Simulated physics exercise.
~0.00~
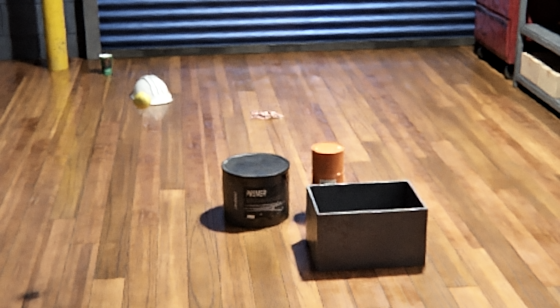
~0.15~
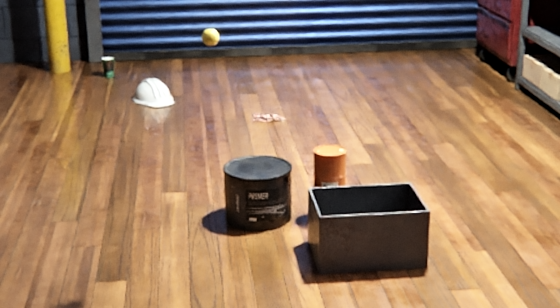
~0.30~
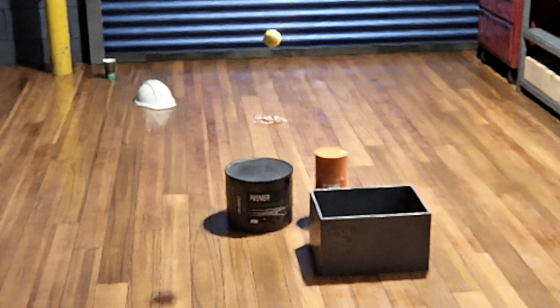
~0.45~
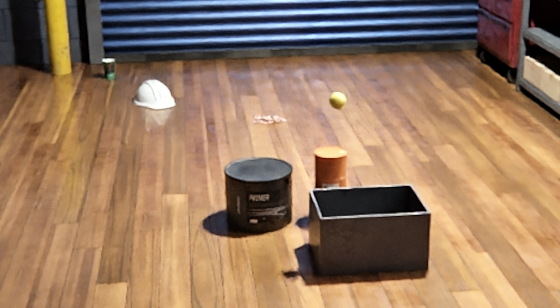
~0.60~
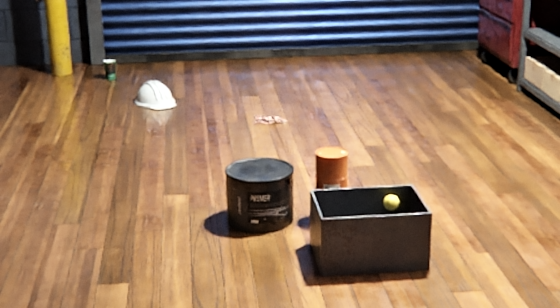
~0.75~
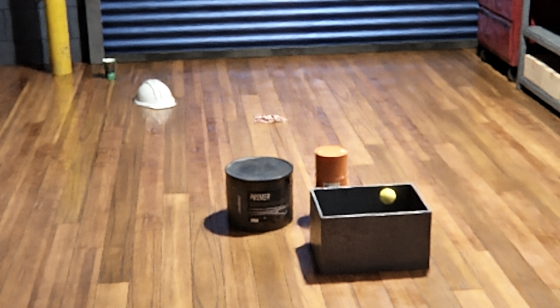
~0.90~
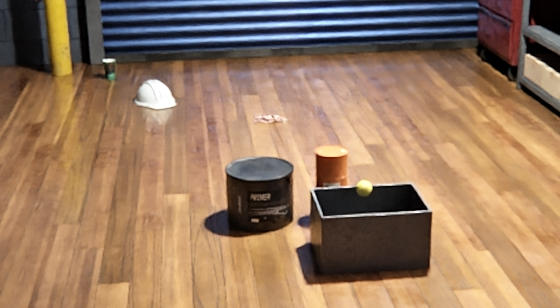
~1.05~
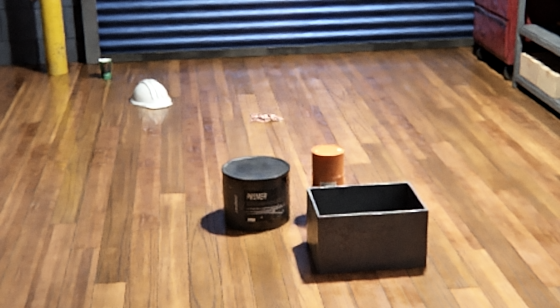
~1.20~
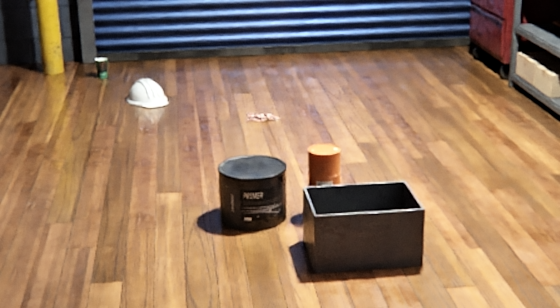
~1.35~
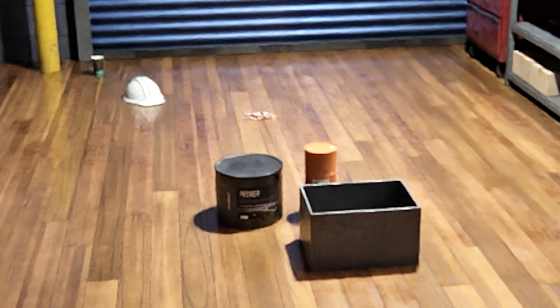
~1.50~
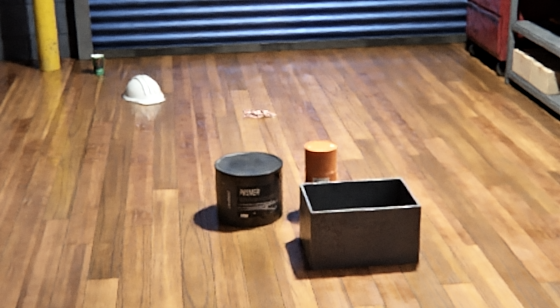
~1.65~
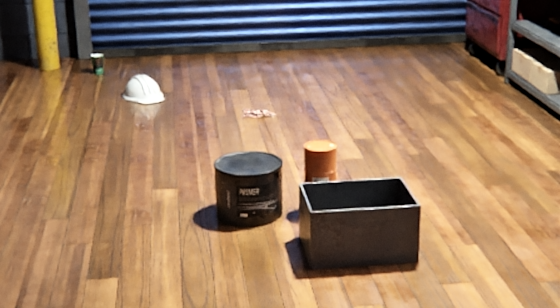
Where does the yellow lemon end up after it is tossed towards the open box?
It ends up inside the black box, dropping out of sight behind the front wall and not coming back out.
At the start, a small yellow lemon is in the air in front of a white hard hat, with an open black box, a black pail and an orange canister standing on the wooden floor. The lemon rises to the right, passes the top of its arc and curves down towards the box. It drops in at the box's opening, showing against the inner wall, then lifts slightly and shifts back to the left. Next it sinks out of sight behind the front wall. The box, pail and canister stay where they are, and the lemon does not come back out.
